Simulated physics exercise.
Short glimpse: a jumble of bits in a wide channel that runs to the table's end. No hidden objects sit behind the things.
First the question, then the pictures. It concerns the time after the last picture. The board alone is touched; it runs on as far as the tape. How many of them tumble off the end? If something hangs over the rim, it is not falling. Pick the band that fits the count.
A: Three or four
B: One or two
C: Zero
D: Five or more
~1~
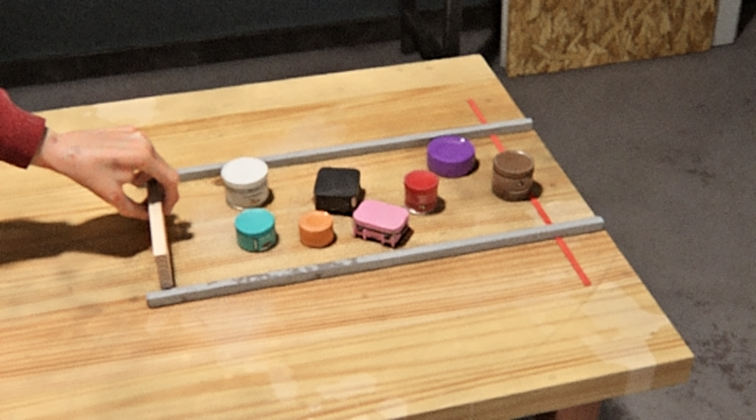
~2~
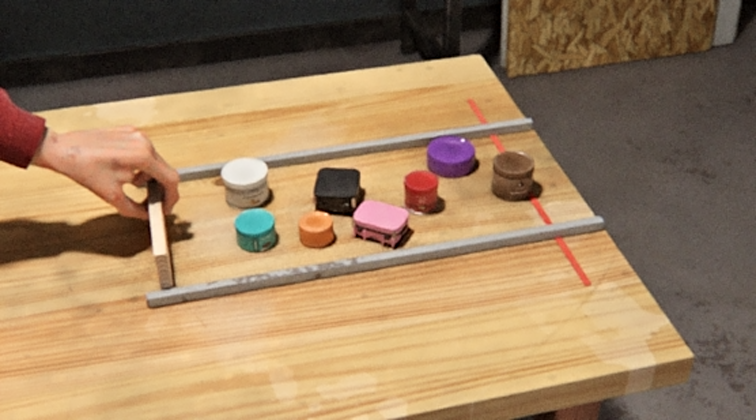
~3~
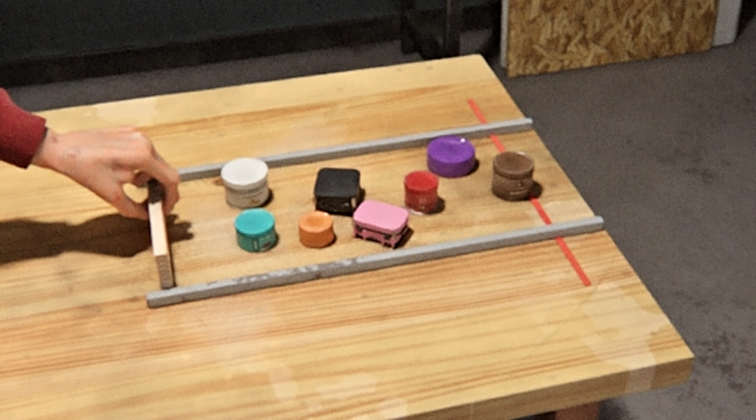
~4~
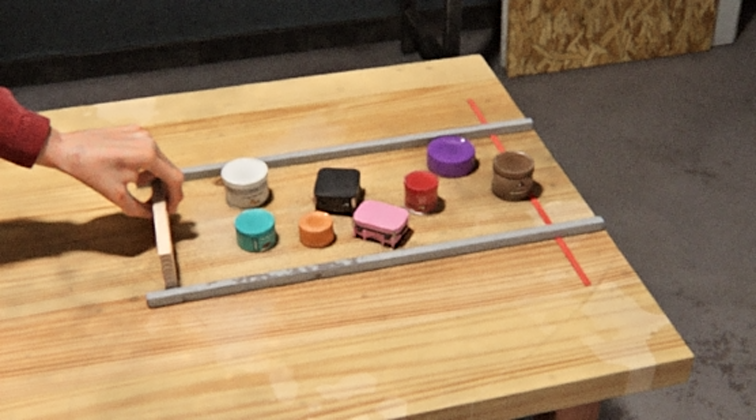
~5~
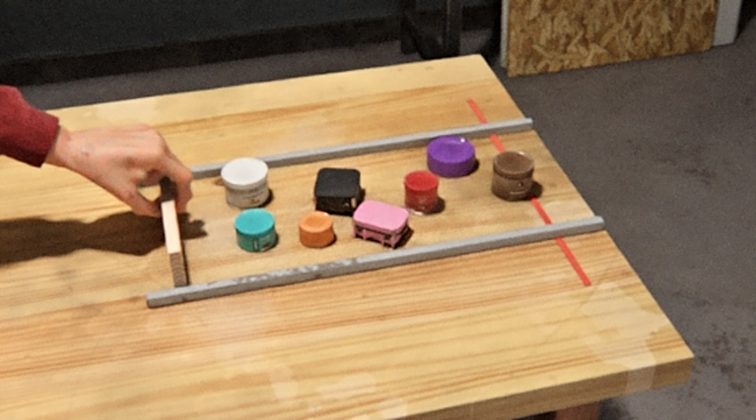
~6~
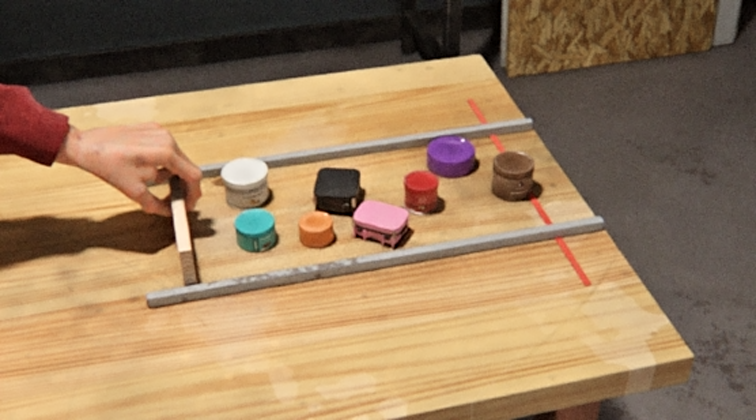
A, three or four.
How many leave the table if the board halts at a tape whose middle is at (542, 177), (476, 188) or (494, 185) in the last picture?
The counts: 5, 0 and 1.
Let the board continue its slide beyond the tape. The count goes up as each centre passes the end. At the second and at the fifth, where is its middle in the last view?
The middle is at about (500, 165), later at about (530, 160).
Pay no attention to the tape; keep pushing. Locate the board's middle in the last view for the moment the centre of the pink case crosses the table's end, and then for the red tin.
Roughly at (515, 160) and roughly at (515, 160).
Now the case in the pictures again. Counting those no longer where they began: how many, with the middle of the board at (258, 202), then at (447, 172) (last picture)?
Counts: 3, 8.
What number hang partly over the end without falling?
The count is 1.
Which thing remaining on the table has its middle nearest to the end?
Black case.
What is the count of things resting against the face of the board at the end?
It is in contact with 3.
Early on, none off yet; brown tub at rest near (513, 176); purple lid at rest near (451, 156); red tin at rest near (421, 193).
Finally, the number that fall off is three or four; lost, pink case, red tin, purple lid and brown tub.
